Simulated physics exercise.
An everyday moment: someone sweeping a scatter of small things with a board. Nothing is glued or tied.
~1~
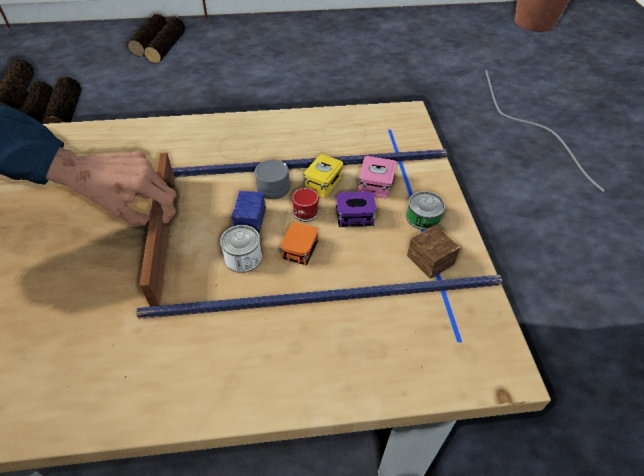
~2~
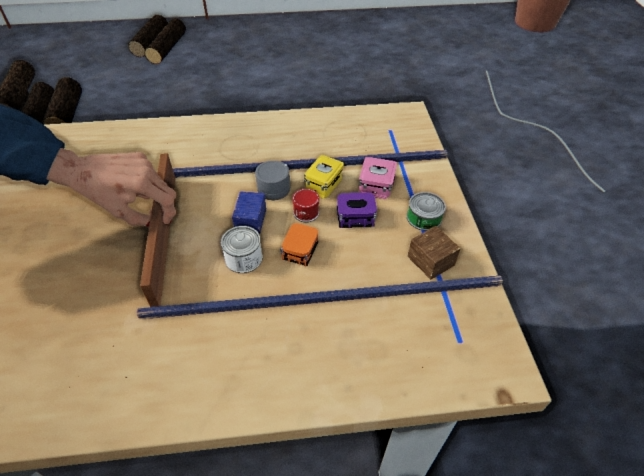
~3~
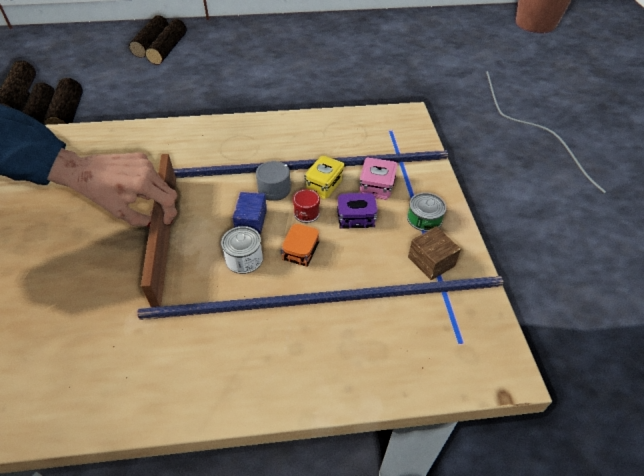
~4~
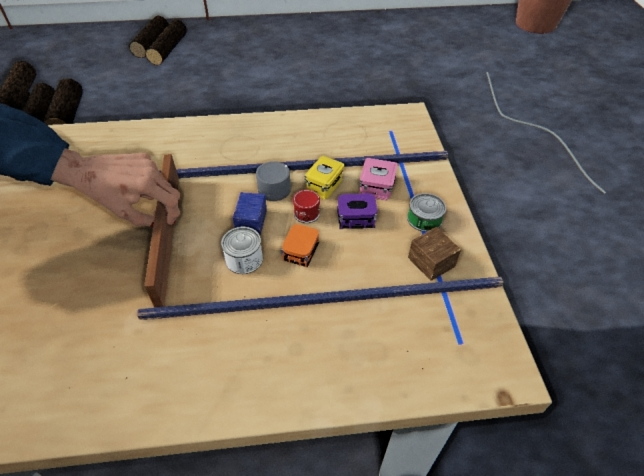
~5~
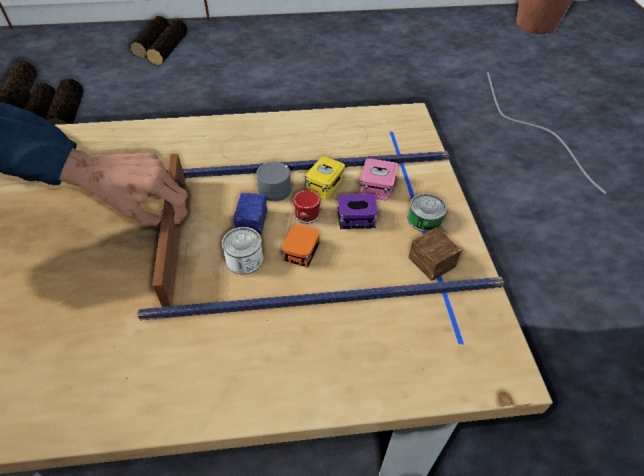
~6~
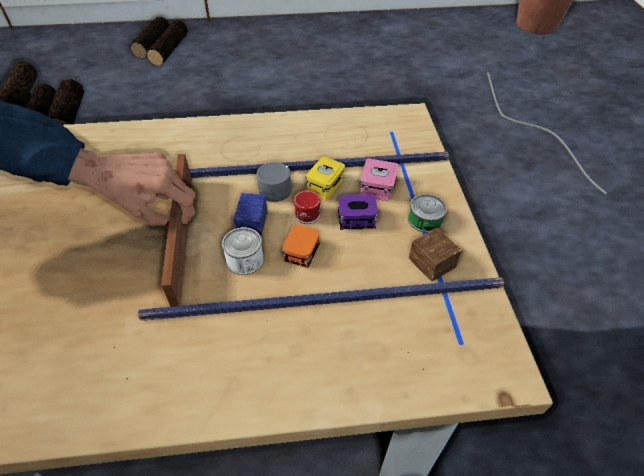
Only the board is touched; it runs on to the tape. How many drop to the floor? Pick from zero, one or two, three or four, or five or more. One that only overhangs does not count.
Here the number that fall off is three or four.
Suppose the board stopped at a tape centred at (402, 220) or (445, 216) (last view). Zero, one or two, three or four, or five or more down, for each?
One after another: Either one or two; more than four.
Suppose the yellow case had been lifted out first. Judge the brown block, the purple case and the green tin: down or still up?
The brown block stays on, the purple case tumbles off, the green tin comes down.
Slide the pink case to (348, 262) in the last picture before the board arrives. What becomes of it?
From there it stays on.
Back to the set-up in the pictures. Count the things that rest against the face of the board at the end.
In contact: 3.
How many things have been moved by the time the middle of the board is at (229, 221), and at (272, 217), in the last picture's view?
The counts are 1 and 5.
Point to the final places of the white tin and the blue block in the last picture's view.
First (448, 233), then (429, 198).
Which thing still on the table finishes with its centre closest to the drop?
That is the yellow case.
A little later, none off yet; green tin at rest near (427, 213); brown block at rest near (434, 254); pink case at rest near (379, 179).
Next, none off yet; green tin shifted about its own width near (452, 217); brown block at rest near (434, 254); pink case shifted about its own width near (416, 177).
When it is over, the number that fall off is three or four; down, purple case, pink case and green tin.
